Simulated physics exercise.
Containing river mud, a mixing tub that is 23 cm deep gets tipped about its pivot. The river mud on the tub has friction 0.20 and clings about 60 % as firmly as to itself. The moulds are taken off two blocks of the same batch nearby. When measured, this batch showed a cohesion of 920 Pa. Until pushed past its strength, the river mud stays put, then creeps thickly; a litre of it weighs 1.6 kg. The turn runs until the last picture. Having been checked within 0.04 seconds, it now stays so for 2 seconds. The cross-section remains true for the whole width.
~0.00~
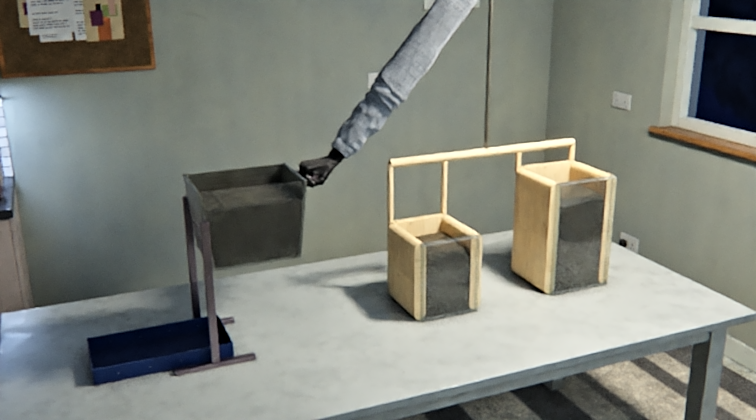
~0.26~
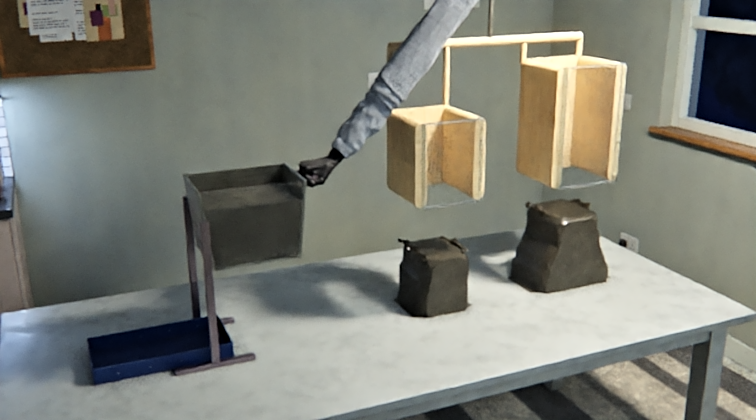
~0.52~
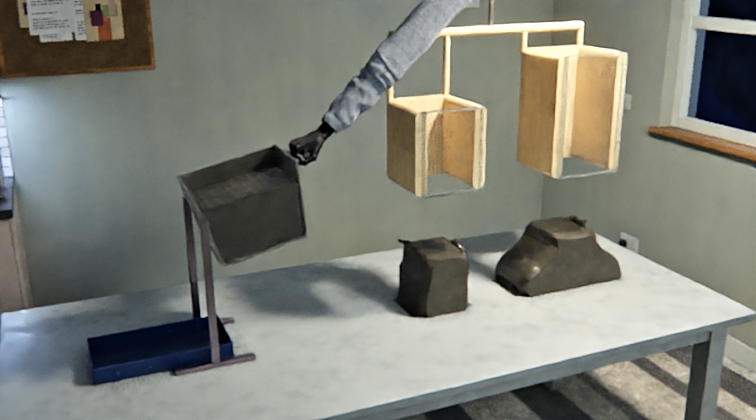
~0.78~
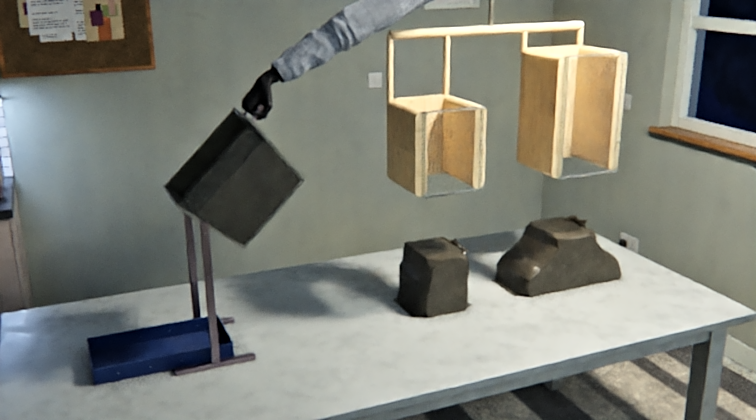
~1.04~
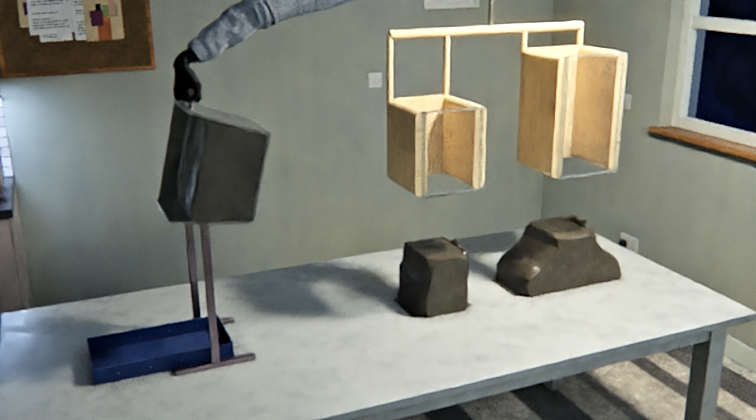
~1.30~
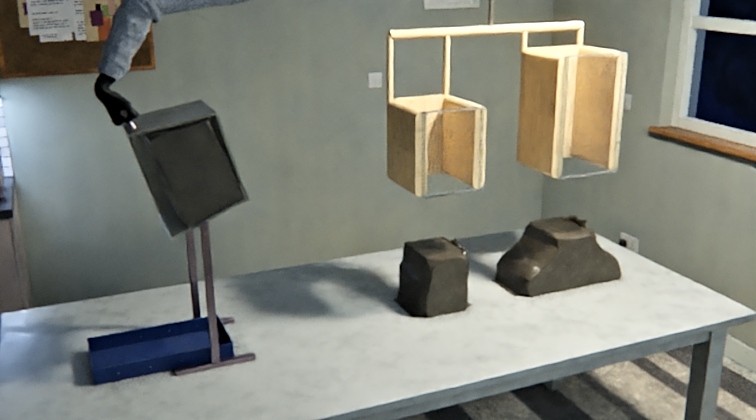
The clip shows two wooden moulds lifting off dark mud blocks, the right one slumping lower and wider while the left keeps its shape, as a gloved hand rotates a tub of mud leftward on its stand above a blue tray.
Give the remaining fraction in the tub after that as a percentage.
Close to 0 per cent.
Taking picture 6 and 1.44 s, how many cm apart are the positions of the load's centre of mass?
Something like 8 cm, I'd say.
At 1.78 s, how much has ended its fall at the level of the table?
About 65 %.
After 1.44 s, the tub is at 105 degrees and holds 82 %.
After 1.61 s, the tub is at 105 degrees and holds 29 %.
After 1.78 s, the tub is at 105 degrees and holds 0 %.
After 1.95 s, the tub is at 105 degrees and holds 0 %.
After 3.30 s, the tub is at 105 degrees and holds 0 %.
